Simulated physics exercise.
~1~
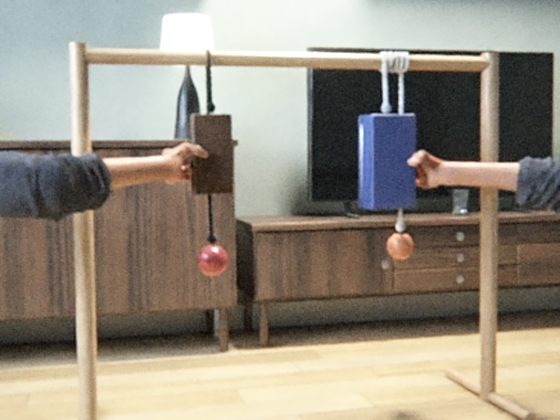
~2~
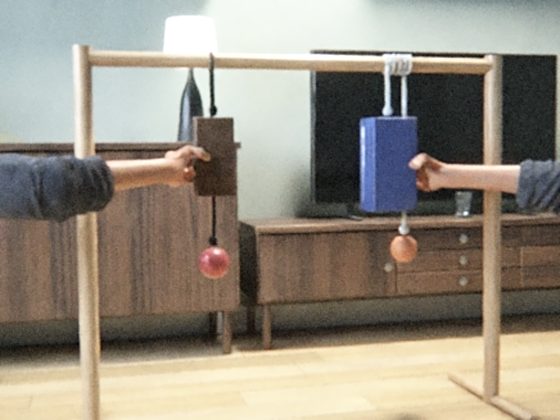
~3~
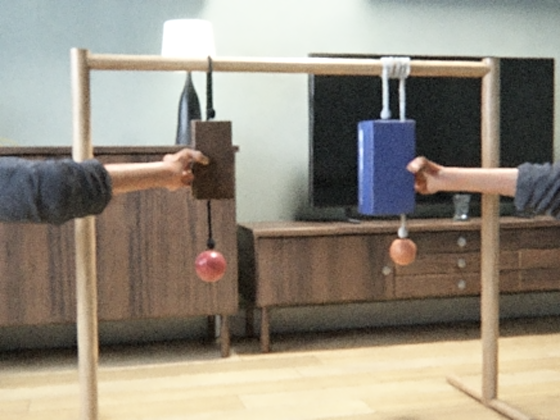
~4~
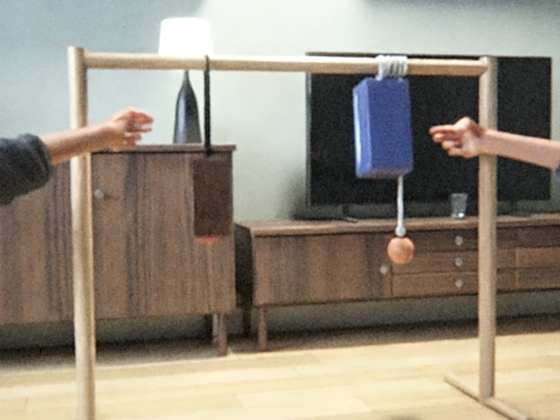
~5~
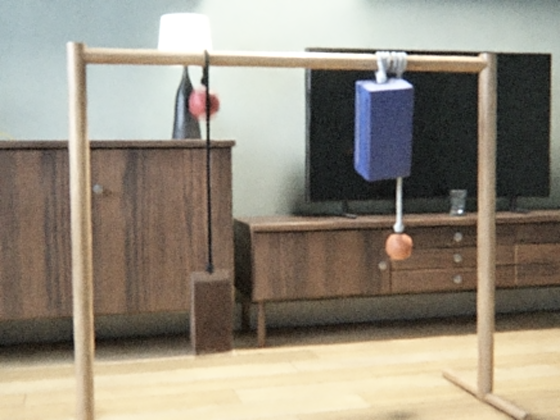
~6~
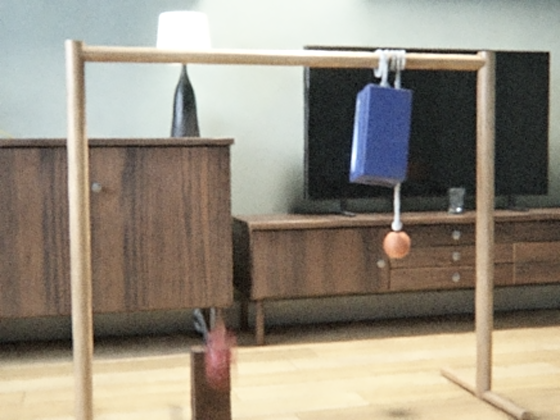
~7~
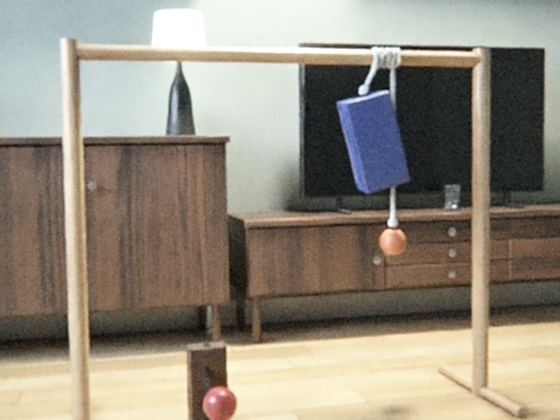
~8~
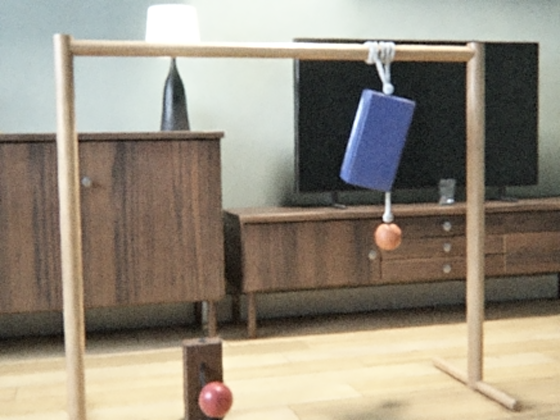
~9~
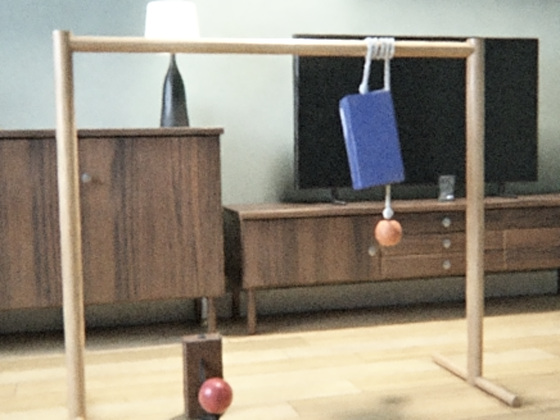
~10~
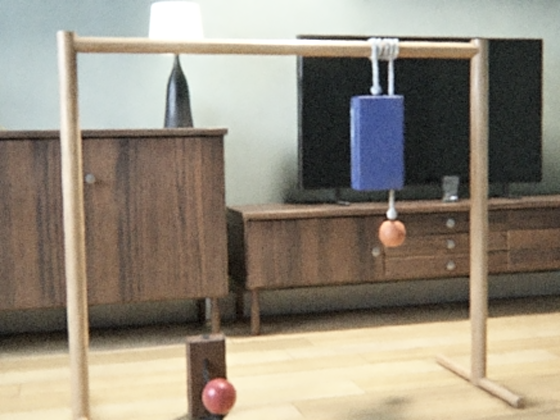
We see two hands holding a brown brick and a blue case roped over a wooden rail, each with a small ball below. Both hands let go; the brick drops to the floor with its red ball, while the blue case sways slightly and stays hanging.
